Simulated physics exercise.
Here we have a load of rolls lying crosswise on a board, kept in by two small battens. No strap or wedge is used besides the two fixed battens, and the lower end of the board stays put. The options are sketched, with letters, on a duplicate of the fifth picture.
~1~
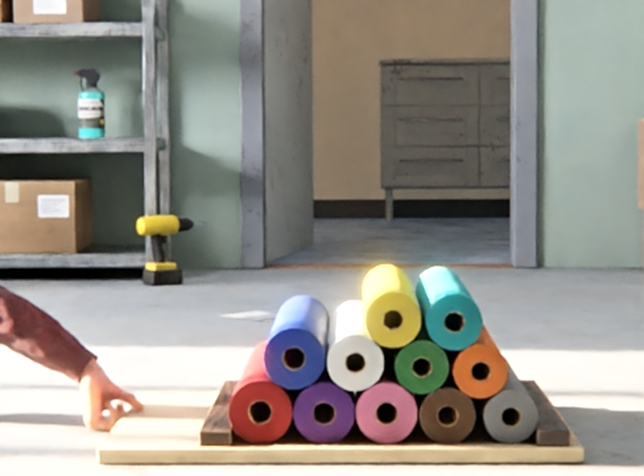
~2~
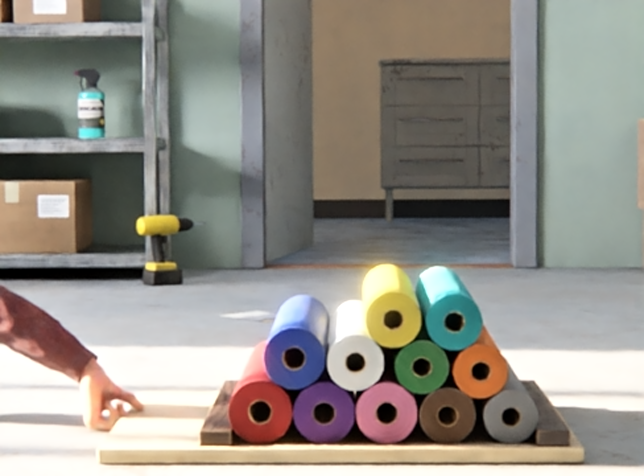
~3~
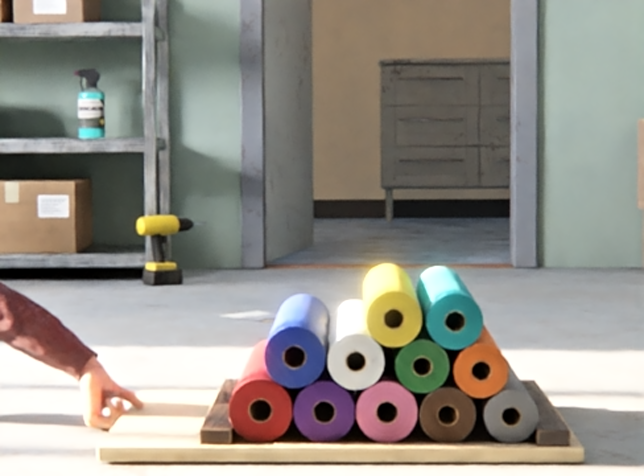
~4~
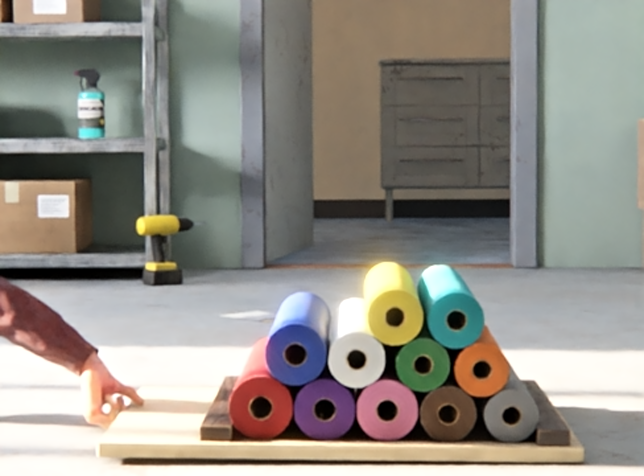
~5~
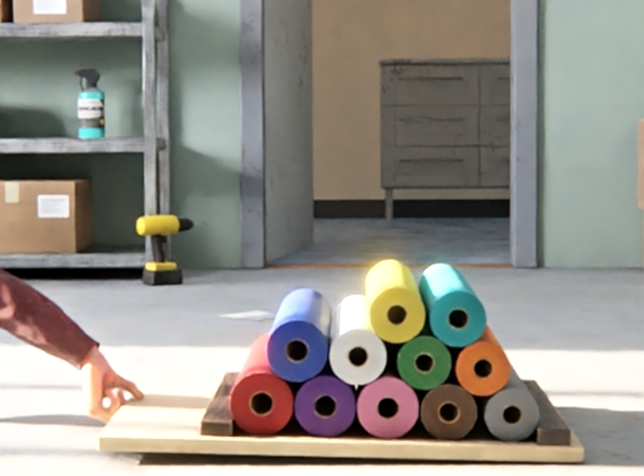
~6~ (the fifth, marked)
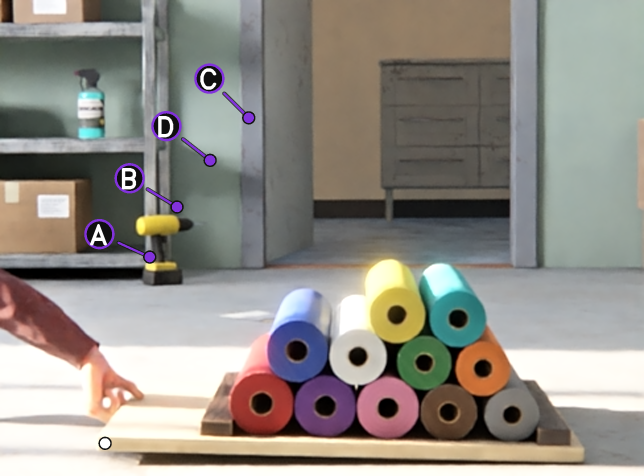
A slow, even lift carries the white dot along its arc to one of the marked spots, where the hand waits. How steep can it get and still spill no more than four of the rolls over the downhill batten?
Up to A.
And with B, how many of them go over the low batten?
The count is six.
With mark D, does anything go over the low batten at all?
Yes, at D.
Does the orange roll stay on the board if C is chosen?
No.
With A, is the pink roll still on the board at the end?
Yes.
On the marked copy, A at (150, 257); B at (177, 207); C at (248, 118); D at (210, 160); the white dot at (105, 443).
Taking A. A third of the way, board at 16°.
Two thirds of the way, board at 25°.
When it is over, board at 25°, none over the low batten.
As for the rest, B six over the low batten; C eleven over the low batten; D six over the low batten.
